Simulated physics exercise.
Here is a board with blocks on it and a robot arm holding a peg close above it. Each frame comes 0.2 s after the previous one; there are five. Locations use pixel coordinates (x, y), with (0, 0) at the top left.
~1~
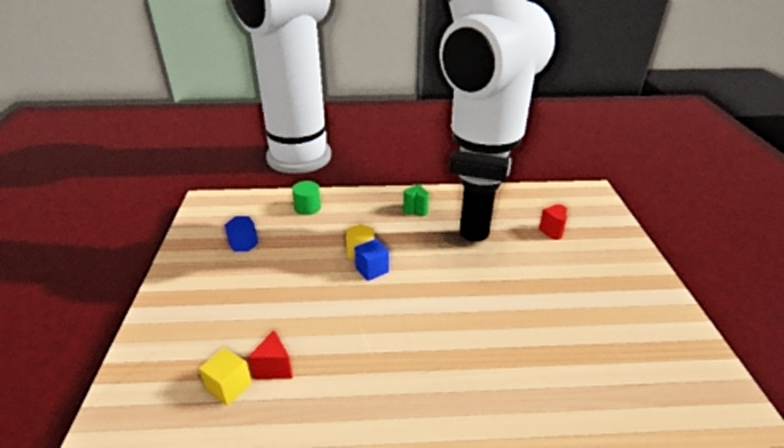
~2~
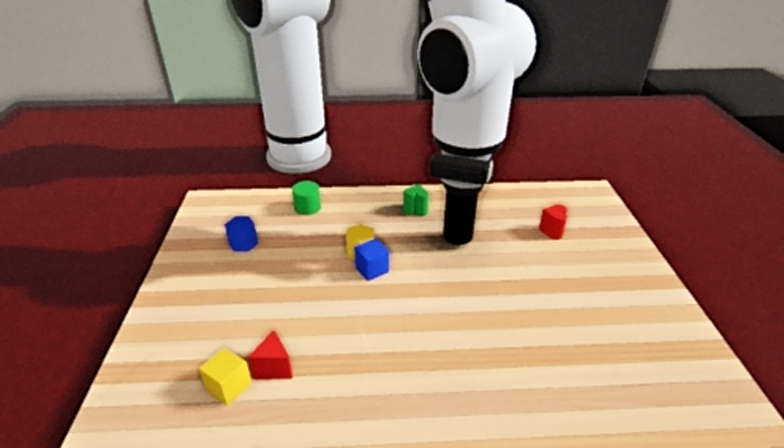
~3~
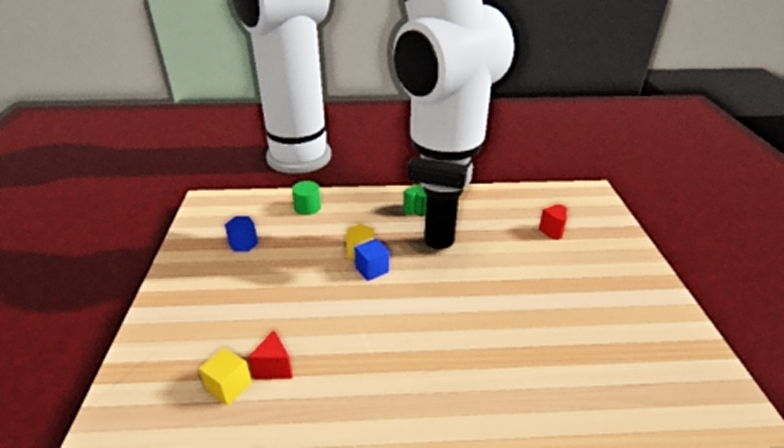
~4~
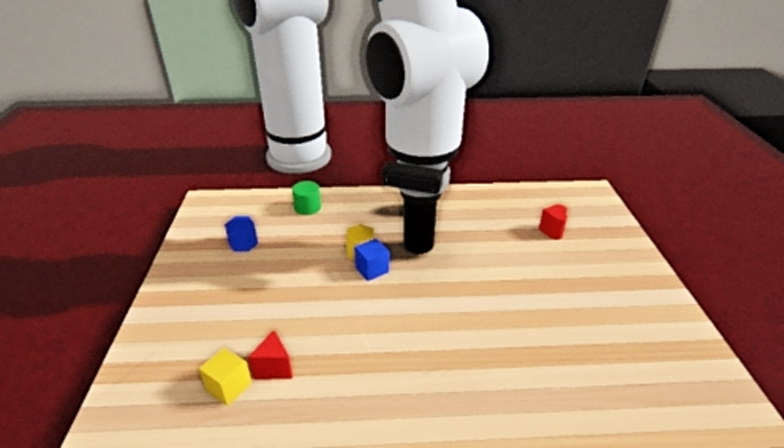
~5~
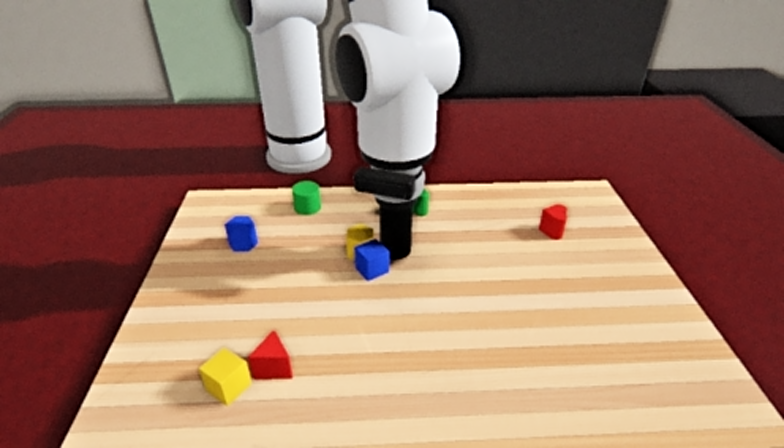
A light wooden board lies on a dark red table, seen from a raised, unmoving view in front, with two white robot arms behind it. Blue, green and red blocks dot its far half around a touching yellow and blue pair, while another yellow block and a red triangle sit near left. The right arm slides its black peg steadily left and slightly nearer, up beside the middle pair, while every block stays still.
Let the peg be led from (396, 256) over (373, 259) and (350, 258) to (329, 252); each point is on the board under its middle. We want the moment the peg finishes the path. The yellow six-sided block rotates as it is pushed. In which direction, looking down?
The twist is clockwise.
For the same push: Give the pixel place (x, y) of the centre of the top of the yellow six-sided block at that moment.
In the picture, that point is around (307, 220).
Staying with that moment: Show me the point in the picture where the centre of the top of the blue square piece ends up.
The point I'd pick in the picture is (352, 257).
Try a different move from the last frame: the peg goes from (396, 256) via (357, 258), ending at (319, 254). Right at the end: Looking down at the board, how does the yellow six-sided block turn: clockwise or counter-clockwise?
It is turned clockwise.
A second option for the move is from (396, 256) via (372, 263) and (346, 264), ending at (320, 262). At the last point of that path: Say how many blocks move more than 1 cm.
Two will move.
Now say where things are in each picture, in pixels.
Lower end of the peg (474, 233), tops of blocks, yellow six-sided block (360, 232), blue square piece (372, 248), in the first frame.
Peg (458, 236), blocks as before, in the second frame.
Peg (439, 240), blocks as before, in the third frame.
Peg (419, 245), blocks as before, in the fourth frame.
Peg (396, 250), yellow six-sided block (360, 232), blue square piece (372, 248), in the fifth frame.
The first path, step by step. Halfway along, peg (359, 253); yellow six-sided block (334, 228), turned 45° clockwise; blue square piece (352, 257), turned 45° anticlockwise.
At the end, peg (328, 246); yellow six-sided block (307, 220), turned 50° clockwise; blue square piece (352, 257), turned 45° anticlockwise.
